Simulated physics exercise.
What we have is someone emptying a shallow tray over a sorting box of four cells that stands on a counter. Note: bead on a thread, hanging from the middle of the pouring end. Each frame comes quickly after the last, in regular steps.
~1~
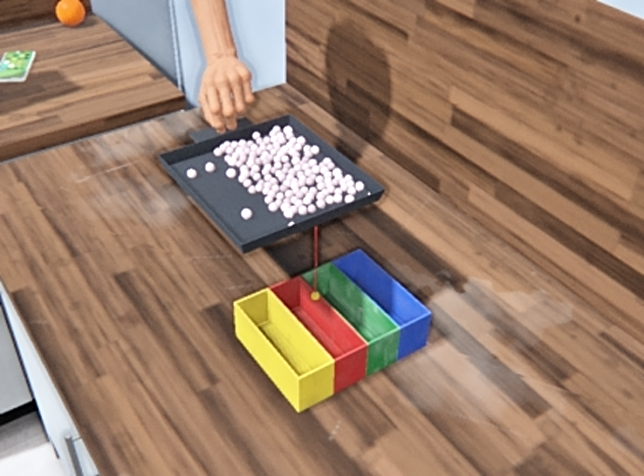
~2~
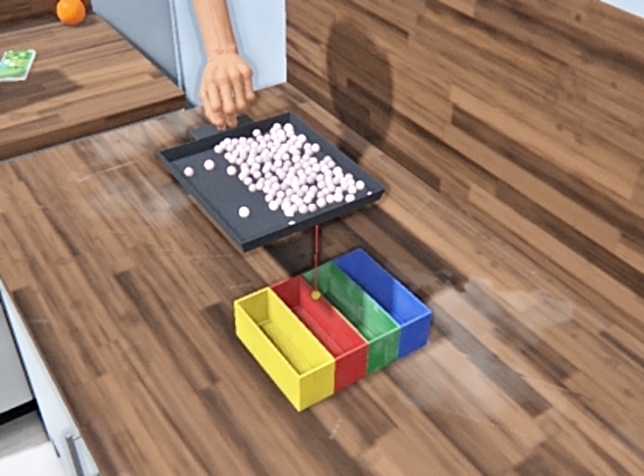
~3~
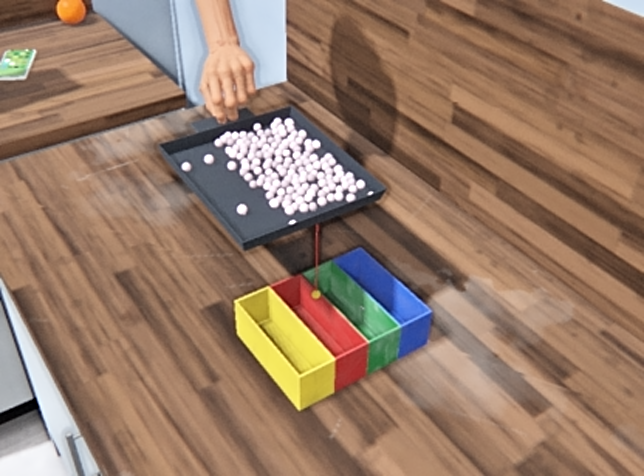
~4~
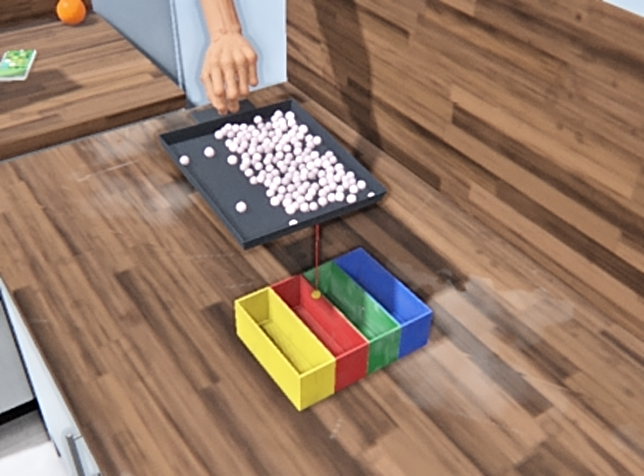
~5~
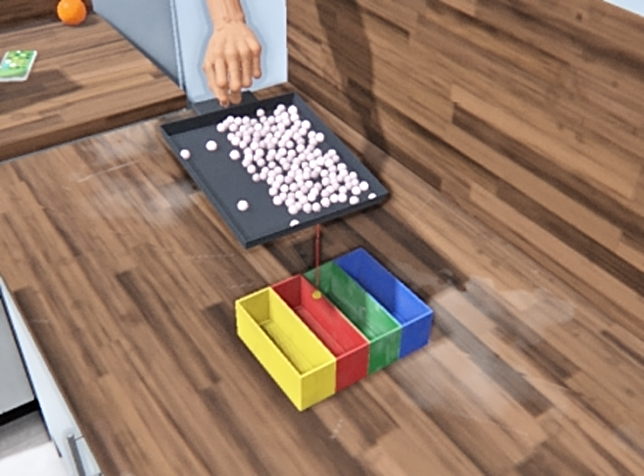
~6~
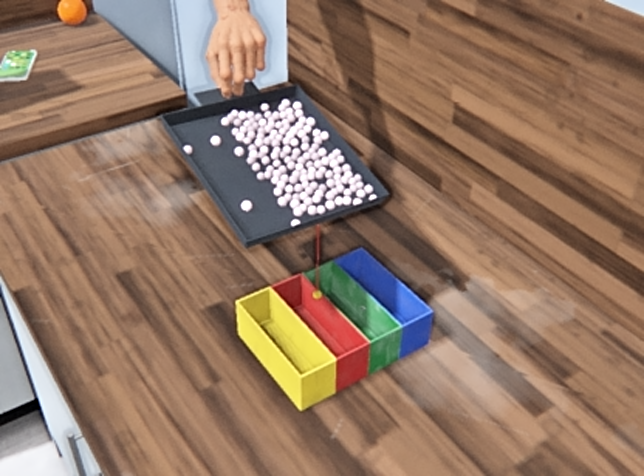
A hand slowly tilts a dark tray of small pale balls above a four-coloured sorting box.
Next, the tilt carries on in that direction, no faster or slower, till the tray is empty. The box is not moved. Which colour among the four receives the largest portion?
Blue.
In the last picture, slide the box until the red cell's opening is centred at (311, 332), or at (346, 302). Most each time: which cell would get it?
Try one: That blue cell; try two: The green one.
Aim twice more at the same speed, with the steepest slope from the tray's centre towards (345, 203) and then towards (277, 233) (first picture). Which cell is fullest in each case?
The blue one, then the cell in yellow.
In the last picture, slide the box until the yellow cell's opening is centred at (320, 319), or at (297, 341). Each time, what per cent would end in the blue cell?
You'd get 10 in a hundred the first time and 60 in a hundred the second.
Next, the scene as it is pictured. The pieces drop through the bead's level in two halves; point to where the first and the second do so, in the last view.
Starting near (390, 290), moving on to near (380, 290).
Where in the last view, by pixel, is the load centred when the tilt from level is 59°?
Mark it at roughly (347, 191) in the final frame.
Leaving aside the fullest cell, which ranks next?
That green cell.
Soon, tray tipped steeply; nearly all on the tray; a stray few in the blue cell; a stray few in the green cell; a small part falling or outside the box.
A while on, tray tipped right over; a small part on the tray; about a third in the blue cell; about a quarter in the green cell; a small part in the red cell; about a quarter falling or outside the box.
Towards the end, tray tipped past a quarter turn; about half in the blue cell; about a quarter in the green cell; a small part in the red cell; a small part falling or outside the box.
Finally, tray tipped past a quarter turn; about half in the blue cell; about a quarter in the green cell; a small part in the red cell; none in the yellow cell; a small part outside the box.
